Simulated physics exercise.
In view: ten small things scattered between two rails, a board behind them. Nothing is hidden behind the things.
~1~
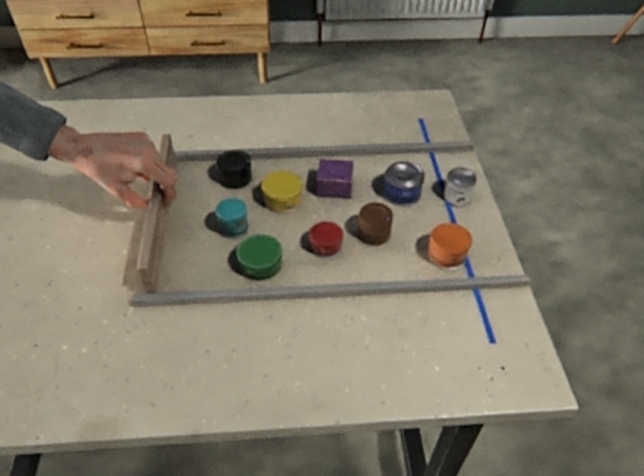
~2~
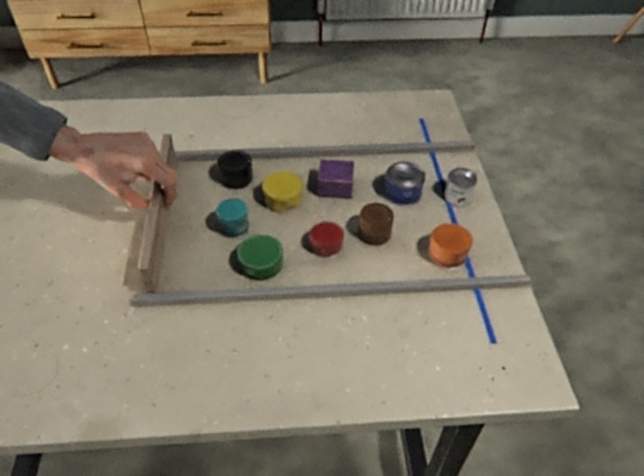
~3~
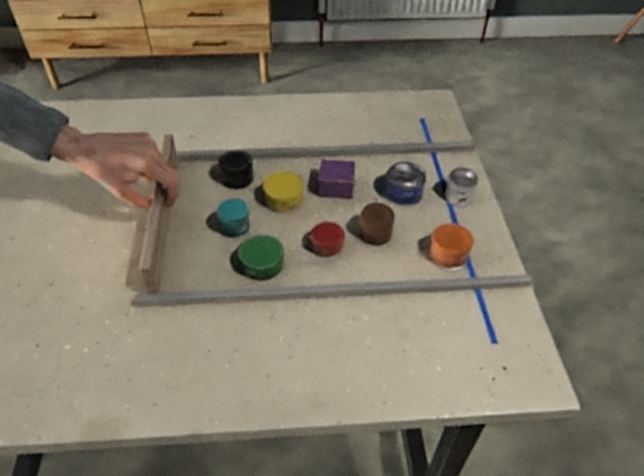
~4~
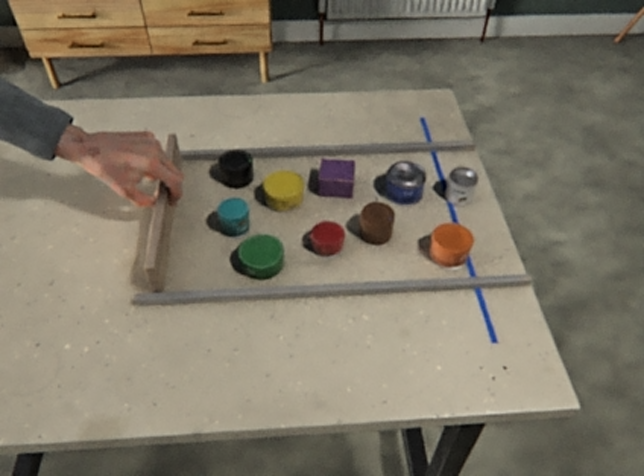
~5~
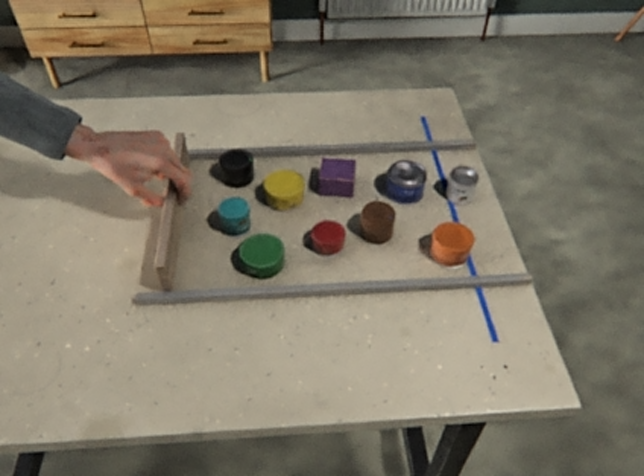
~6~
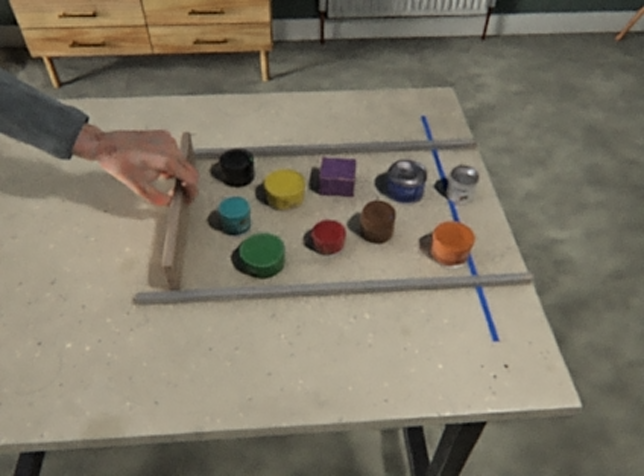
On a speckled table between two grey rails, ten small colourful pots and blocks sat scattered near a blue line, while a hand on the left slid an upright board slightly right toward them.
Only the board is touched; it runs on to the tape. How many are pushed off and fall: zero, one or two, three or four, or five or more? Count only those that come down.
The number that fall off is three or four.
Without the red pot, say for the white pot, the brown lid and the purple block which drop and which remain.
The white pot tumbles off, the brown lid stays on, the purple block stays on.
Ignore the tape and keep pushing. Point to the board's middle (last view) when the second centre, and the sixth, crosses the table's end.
First at (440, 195), next at (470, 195).
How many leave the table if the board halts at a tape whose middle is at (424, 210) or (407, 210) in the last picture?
The counts: 1 and 0.
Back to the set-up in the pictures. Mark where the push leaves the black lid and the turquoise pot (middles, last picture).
The black lid at (454, 151), the turquoise pot at (472, 207).
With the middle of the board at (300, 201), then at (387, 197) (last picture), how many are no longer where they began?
At the one place 7, at the other 10.
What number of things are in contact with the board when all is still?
4 of them.
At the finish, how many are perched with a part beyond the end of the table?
It comes to 2.
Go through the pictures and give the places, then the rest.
White pot (460, 187); orange pot (449, 247); blue tin (404, 184); board (160, 208); tape (450, 210), in the first frame.
Orange pot (450, 247); green tub (261, 257), in the second frame.
Blue tin (405, 184); turquoise pot (234, 219), in the third frame.
White pot (461, 187); black lid (236, 169), in the fourth frame.
Orange pot (452, 245); brown lid (377, 223), in the fifth frame.
White pot (462, 185); orange pot (452, 245); blue tin (406, 182); board (181, 206); tape (453, 208), in the sixth frame.
Early on, none off yet; white pot at rest near (462, 185); orange pot at rest near (452, 245); blue tin at rest near (406, 182).
A while later, none off yet; white pot at rest near (462, 185); orange pot at rest near (452, 245); blue tin travelled a little near (423, 182).
Further along, none off yet; white pot travelled well along near (509, 187); orange pot travelled about its own width near (489, 243); blue tin travelled well along near (474, 183).
Finally, the number that fall off is three or four; lost, blue tin, orange pot and white pot.
